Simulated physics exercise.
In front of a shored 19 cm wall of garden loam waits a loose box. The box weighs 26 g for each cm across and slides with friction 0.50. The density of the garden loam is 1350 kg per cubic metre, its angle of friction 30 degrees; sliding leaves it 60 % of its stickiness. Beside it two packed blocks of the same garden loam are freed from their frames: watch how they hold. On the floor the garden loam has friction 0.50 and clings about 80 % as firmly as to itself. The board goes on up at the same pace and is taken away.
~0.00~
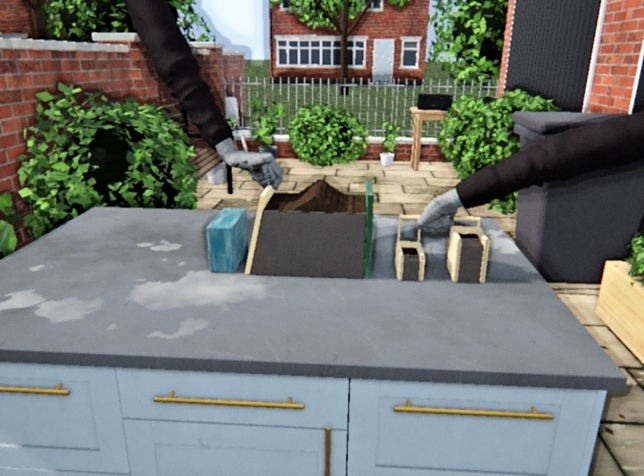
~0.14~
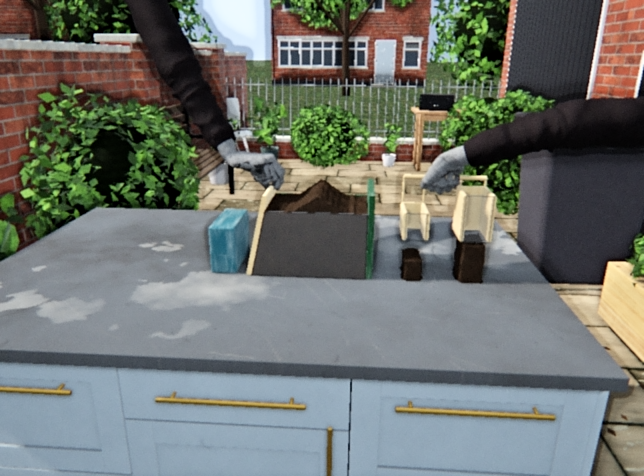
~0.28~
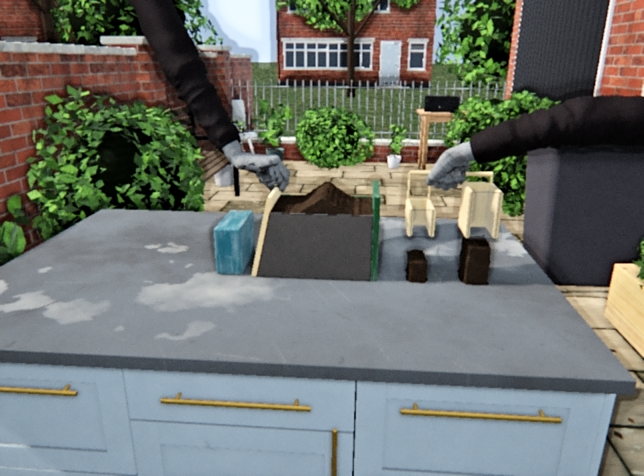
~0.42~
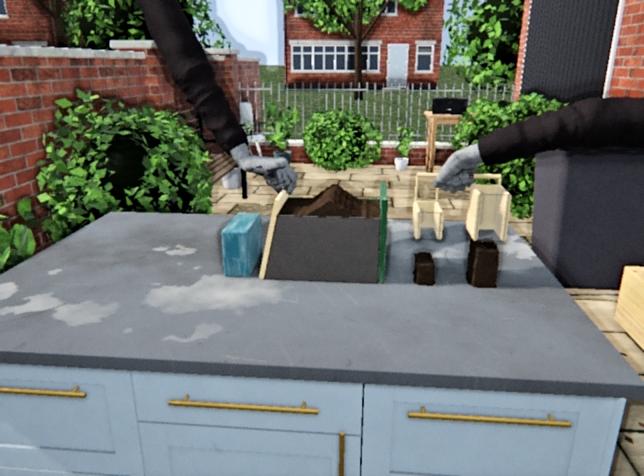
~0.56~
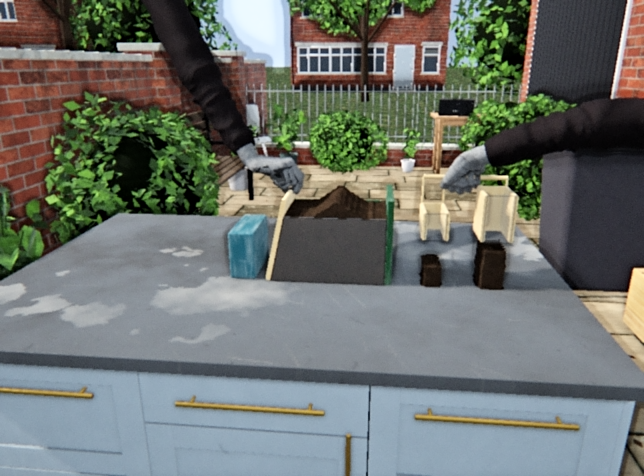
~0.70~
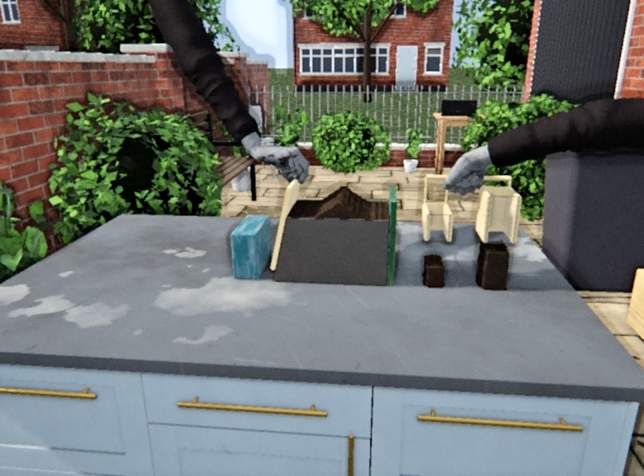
On an outdoor counter, gloved hands lift wooden moulds off two dark blocks beside soil.
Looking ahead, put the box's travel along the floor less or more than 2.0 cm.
The result is less than 2.0 cm.
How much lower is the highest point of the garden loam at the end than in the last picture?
Some 0.0 cm.
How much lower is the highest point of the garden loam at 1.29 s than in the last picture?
Some 0.0 cm.
After 0.97 s, the box has not moved.
After 1.29 s, the box has not moved.
After 1.61 s, the box has not moved.
After 1.92 s, the box has not moved.
After 1.96 s, at the end, the box has not moved.
